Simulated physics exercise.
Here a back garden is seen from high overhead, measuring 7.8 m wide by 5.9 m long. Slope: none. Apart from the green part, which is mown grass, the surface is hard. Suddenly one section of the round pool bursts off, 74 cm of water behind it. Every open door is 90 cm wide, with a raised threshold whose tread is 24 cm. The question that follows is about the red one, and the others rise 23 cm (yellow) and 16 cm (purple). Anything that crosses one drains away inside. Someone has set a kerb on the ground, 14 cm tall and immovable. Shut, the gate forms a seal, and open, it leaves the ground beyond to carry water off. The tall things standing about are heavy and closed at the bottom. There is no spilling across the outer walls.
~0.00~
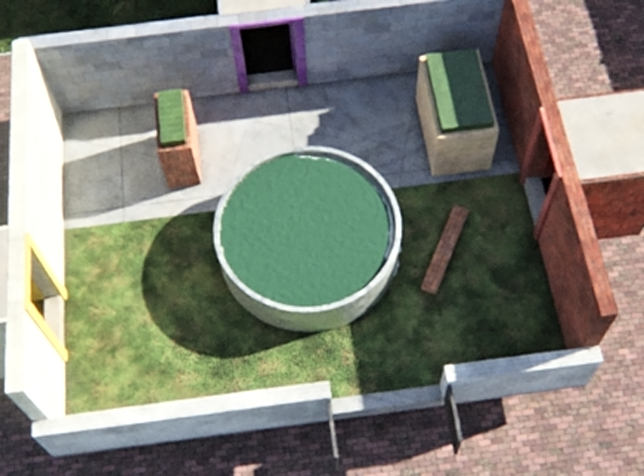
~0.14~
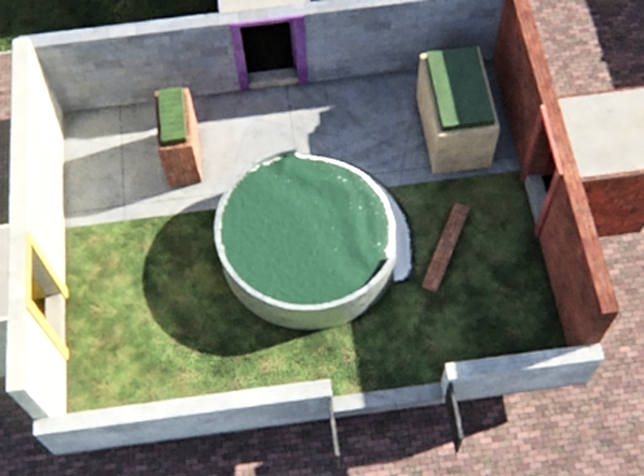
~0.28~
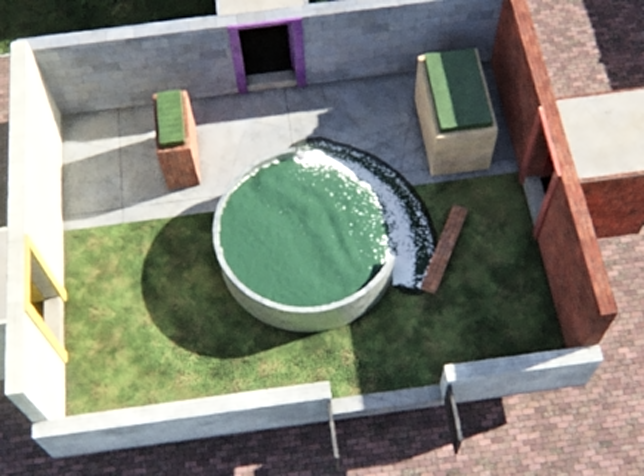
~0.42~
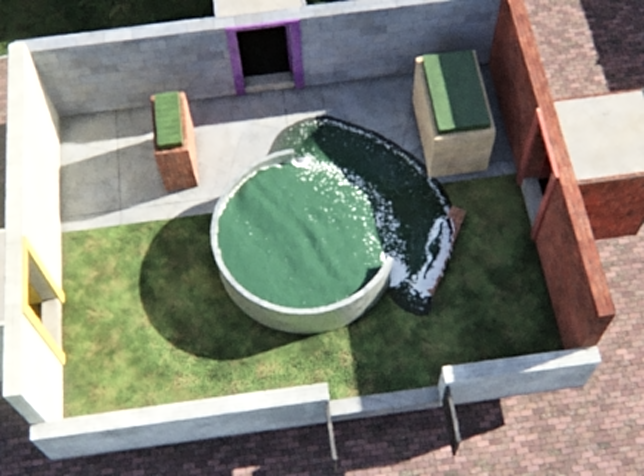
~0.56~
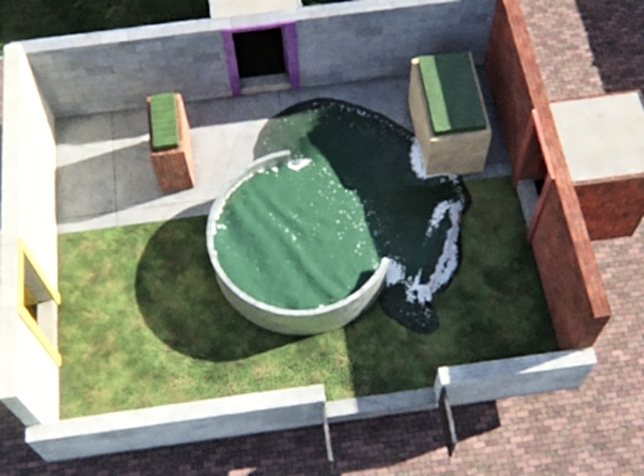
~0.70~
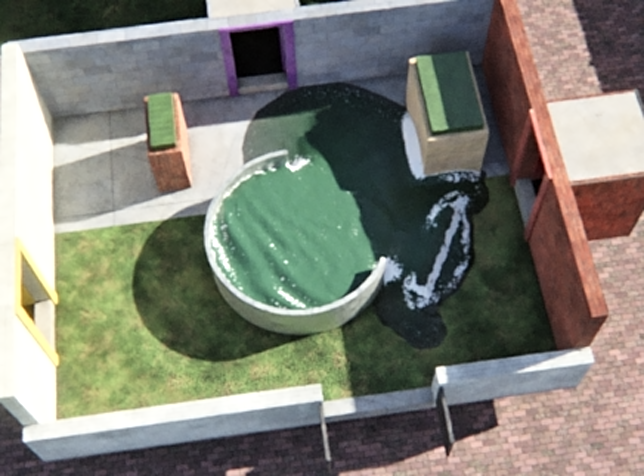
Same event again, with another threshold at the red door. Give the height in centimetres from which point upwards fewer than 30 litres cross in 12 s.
Roughly 30 cm.
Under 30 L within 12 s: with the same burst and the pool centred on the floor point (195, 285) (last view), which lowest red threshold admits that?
17 cm or thereabouts.
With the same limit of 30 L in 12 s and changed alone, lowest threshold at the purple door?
Purple door - some 11.0 centimetres.
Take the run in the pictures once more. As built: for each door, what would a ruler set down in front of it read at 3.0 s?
Red door 27 cm, yellow door 0 cm, purple door 15 cm.
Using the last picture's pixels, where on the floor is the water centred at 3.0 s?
About (382, 194).
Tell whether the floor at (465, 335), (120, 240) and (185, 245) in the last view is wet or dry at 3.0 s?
Soaked; untouched; untouched.
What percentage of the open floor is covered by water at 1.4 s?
I'd say near 35 percent.
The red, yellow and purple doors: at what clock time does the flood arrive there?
Arrival times - red 1.1 seconds, yellow 6.5 seconds, purple 0.9 seconds.
After 1.4 s water covers 35 % of the floor, deepest (52 cm) near (383, 82); 30 cm at the red door, 0 litres in over its 26 cm threshold.
After 3.0 s water covers 55 % of the floor, deepest (50 cm) near (500, 144); 27 cm at the red door, 49 litres in over its 26 cm threshold.
After 12.0 s water covers 95 % of the floor, deepest (14 cm) near (204, 340); 10 cm at the red door, 59 litres in over its 26 cm threshold.
At the red door as built, the water arrived by 1.1 s and peaked near 36 cm at 2.2 s.
With a threshold of 25.5 cm, 63 litres would have come in within the 12 s; with 34 cm, 16 litres. So under 30 litres takes about 30 cm.
